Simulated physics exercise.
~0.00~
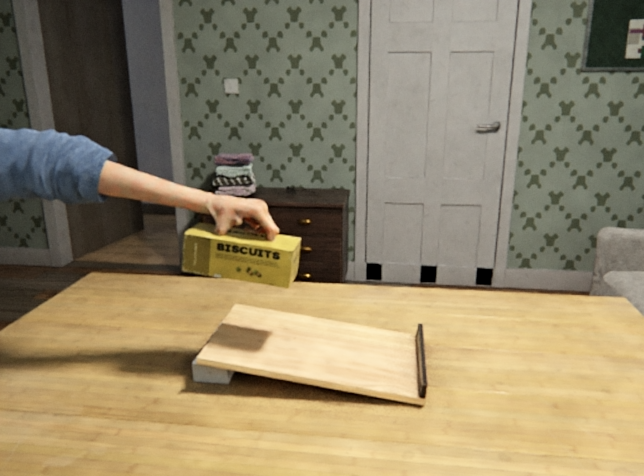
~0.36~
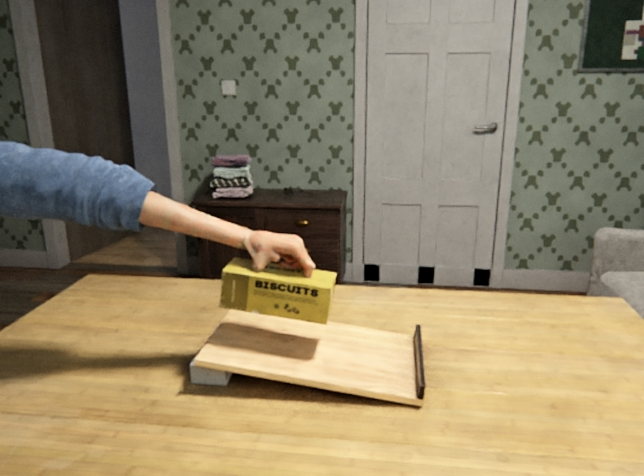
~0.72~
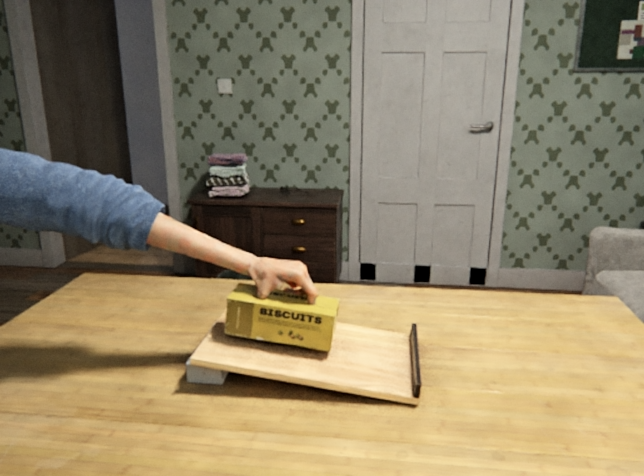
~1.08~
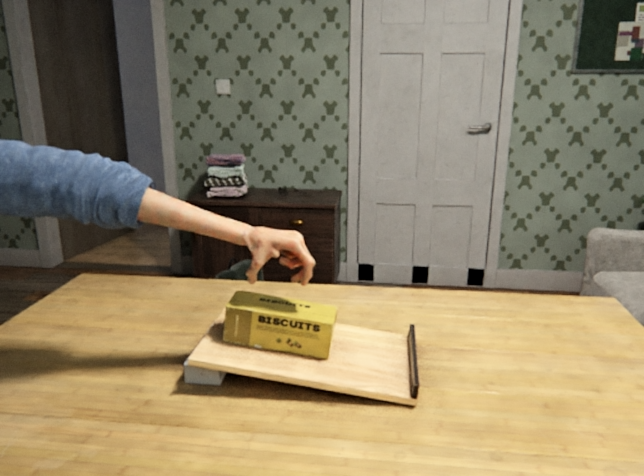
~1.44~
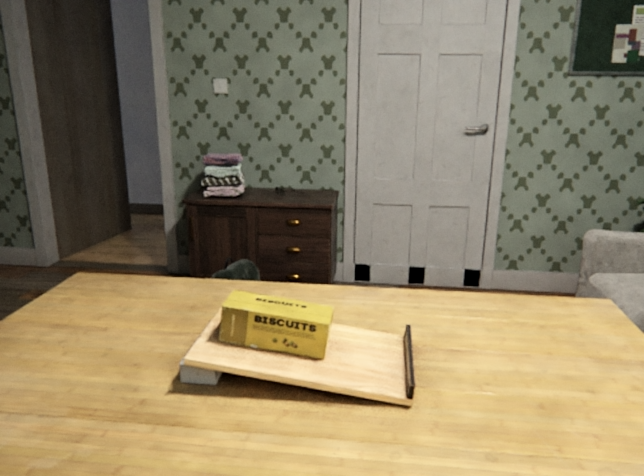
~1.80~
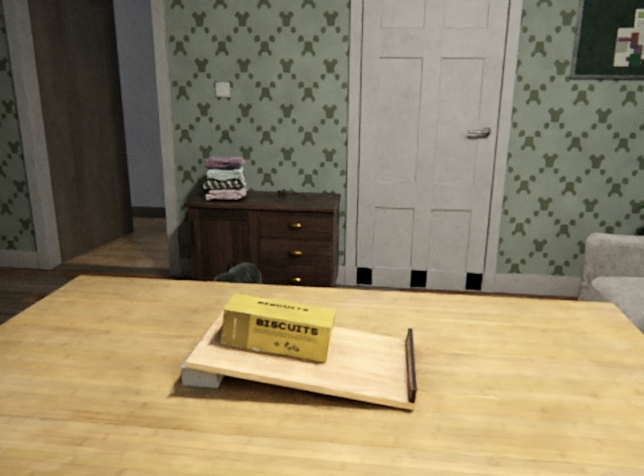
A yellow carton of biscuits hangs from a hand in a blue sleeve, reaching in from the left over a wooden table, seen from slightly above by a gently swaying camera. Below it, a pale board slopes down to the right, its left end on a small block and a dark strip at its lower edge. Behind are patterned green walls, a white door and a brown chest with folded cloths. The hand carries the carton right and lowers it onto the board, then lets go and withdraws. The carton stays at rest on the slope.
